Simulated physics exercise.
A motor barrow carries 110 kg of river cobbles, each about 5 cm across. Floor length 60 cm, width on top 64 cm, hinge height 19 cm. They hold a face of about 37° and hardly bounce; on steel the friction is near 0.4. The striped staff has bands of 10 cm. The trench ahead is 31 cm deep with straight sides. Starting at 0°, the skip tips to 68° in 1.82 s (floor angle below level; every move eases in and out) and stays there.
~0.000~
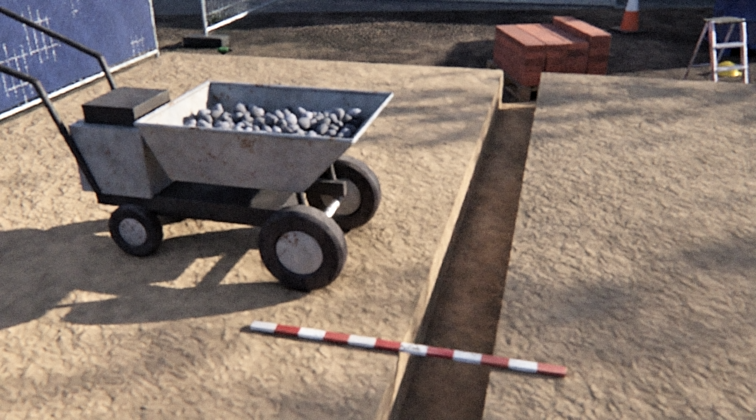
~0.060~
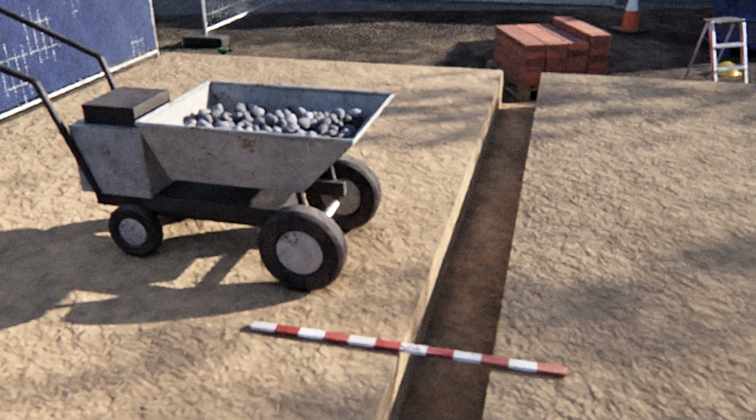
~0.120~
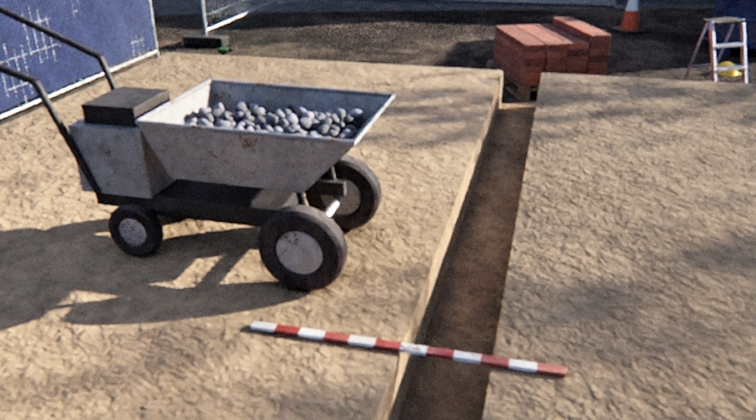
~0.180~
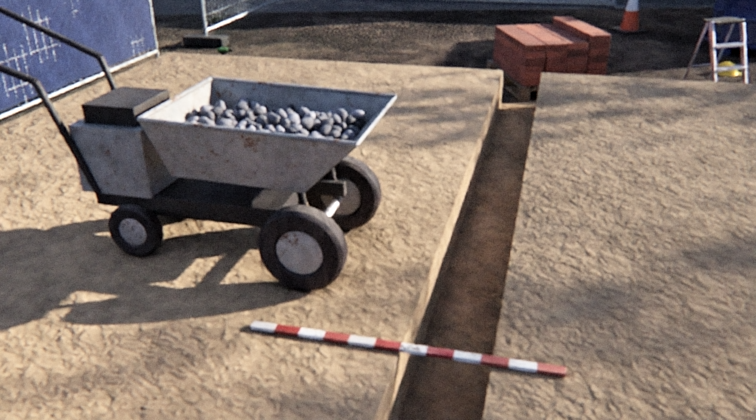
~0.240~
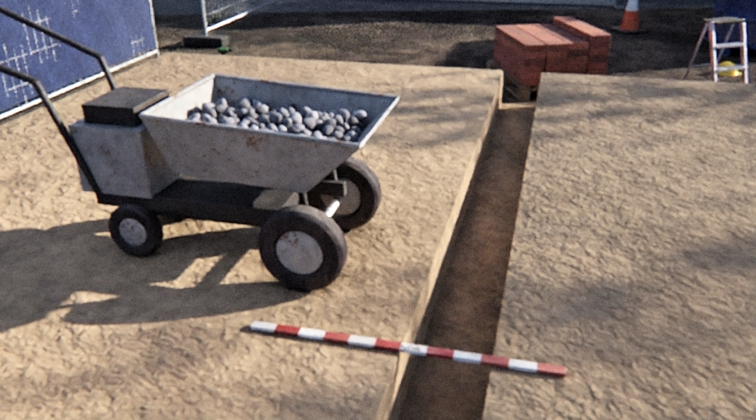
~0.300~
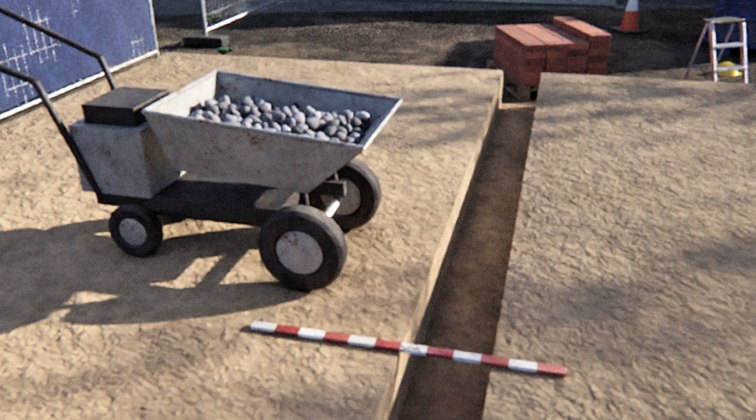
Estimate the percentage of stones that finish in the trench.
Close to 91 in a hundred.
After 1.4 s the floor is at 57°; 100 % in the skip; the foremost stones are at (450, 216).
After 1.9 s the floor is at 68°; 42 % in the skip, 53 % in the trench, 6 % past the trench; the foremost stones are at (540, 269).
After 2.3 s the floor is at 68°; 14 % in the skip, 76 % in the trench, 9 % past the trench; the foremost stones are at (591, 285).
After 4.2 s the floor is at 68°; 0 % in the skip, 91 % in the trench, 9 % past the trench; the foremost stones are at (603, 281).
